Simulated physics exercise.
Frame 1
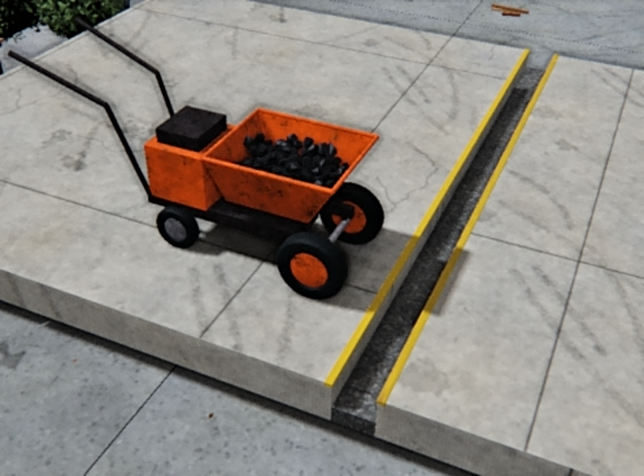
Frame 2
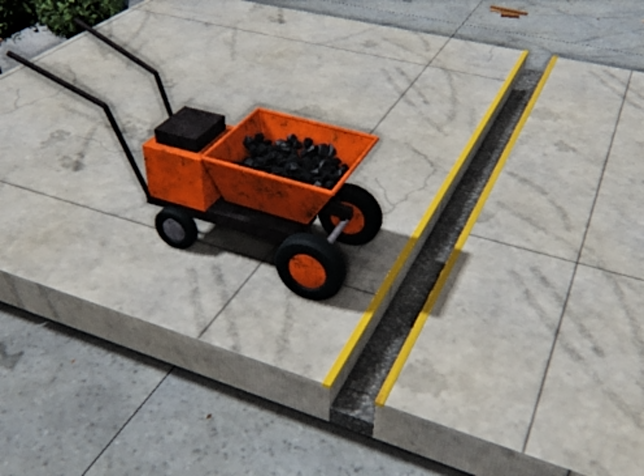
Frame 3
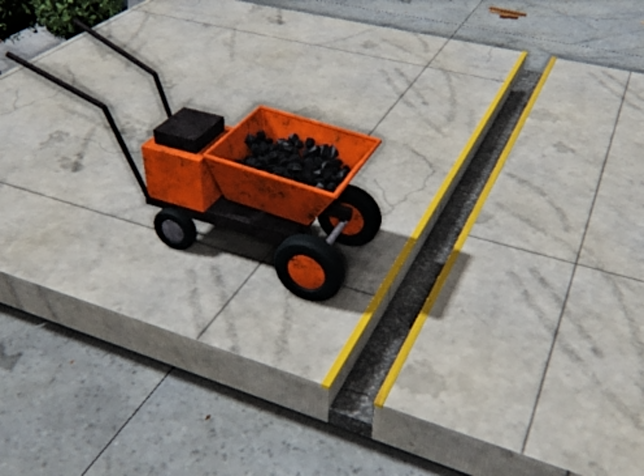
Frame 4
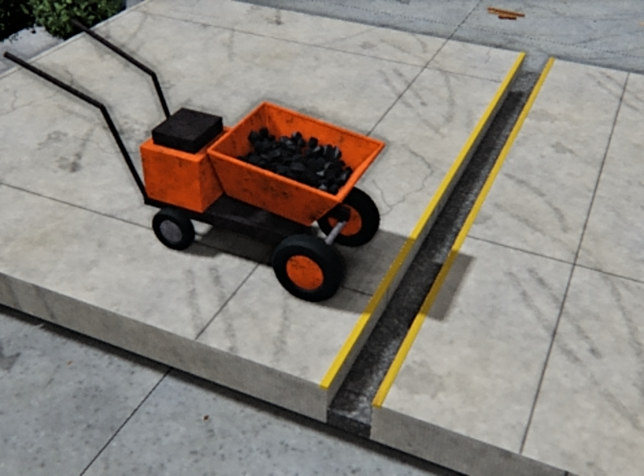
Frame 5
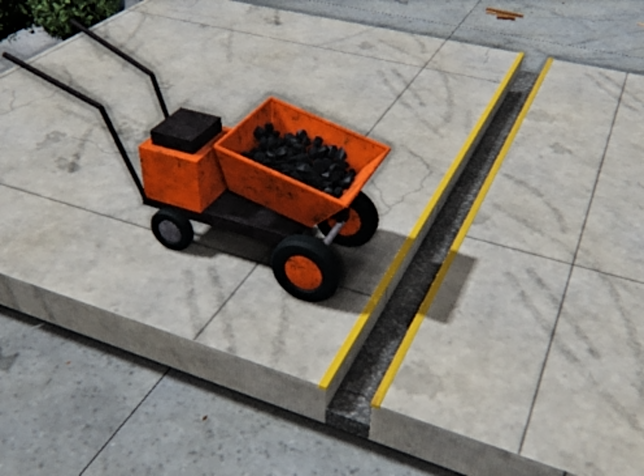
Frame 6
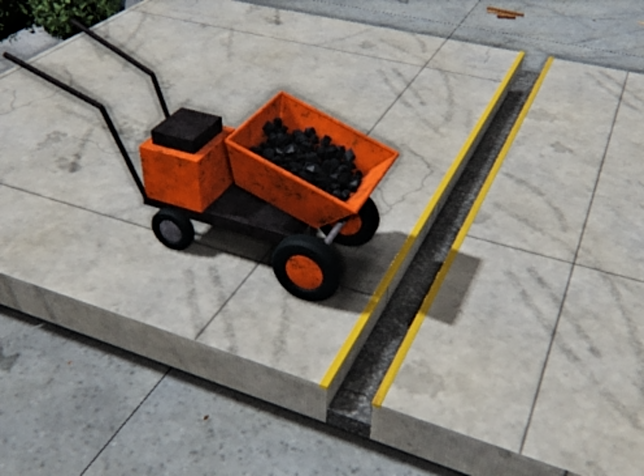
To begin with, an orange motor barrow loaded with black lumps stands on pale paving beside a narrow trench edged in yellow, its skip level. The skip then starts to tilt toward the trench on the right, slowly at first, and ends clearly tipped, with the dark lumps still inside.
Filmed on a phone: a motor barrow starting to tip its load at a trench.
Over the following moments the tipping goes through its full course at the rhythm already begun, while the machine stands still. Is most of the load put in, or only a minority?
Only a minority goes in.
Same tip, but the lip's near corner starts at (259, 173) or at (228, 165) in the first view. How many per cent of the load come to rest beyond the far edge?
About 0 percent the first time, about 0 percent the second.
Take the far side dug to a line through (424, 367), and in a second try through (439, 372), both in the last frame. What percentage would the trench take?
For the first it's 60 per cent, for the second 80 per cent.
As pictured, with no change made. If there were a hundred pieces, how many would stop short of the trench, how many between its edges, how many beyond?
In percent, short 0, between 35 and beyond 55.
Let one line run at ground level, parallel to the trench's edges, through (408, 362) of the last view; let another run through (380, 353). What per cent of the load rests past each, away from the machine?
Estimate, first then second: 50 %, 70 %.
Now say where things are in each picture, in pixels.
In the first frame, lip of the skip at (333, 192), level; top of the load at (289, 168), lumps of coal; first edge of the trench at (353, 341); far edge at (404, 357), the trench under half as wide as the skip, and about half as deep as wide.
In the second frame, lip of the skip at (332, 194), level; top of the load at (294, 162).
In the third frame, lip of the skip at (335, 197), tipped barely; top of the load at (284, 163).
In the fourth frame, lip of the skip at (340, 200), tipped a little; top of the load at (287, 162).
In the fifth frame, lip of the skip at (346, 206), tipped a little; top of the load at (282, 153).
In the sixth frame, lip of the skip at (355, 211), tipped clearly; top of the load at (284, 153); first edge of the trench at (349, 343); far edge at (399, 359).
Soon after the last picture, skip tipped steeply; all in the skip.
A little later, skip tipped right over; nearly all in the skip; a stray few beyond it; a stray few falling.
Later still, skip tipped right over; about half in the skip; a small part in or heaped over the trench; about half beyond it.
By the end, skip tipped right over; a small part in the skip; about a third in or heaped over the trench; about half beyond it.
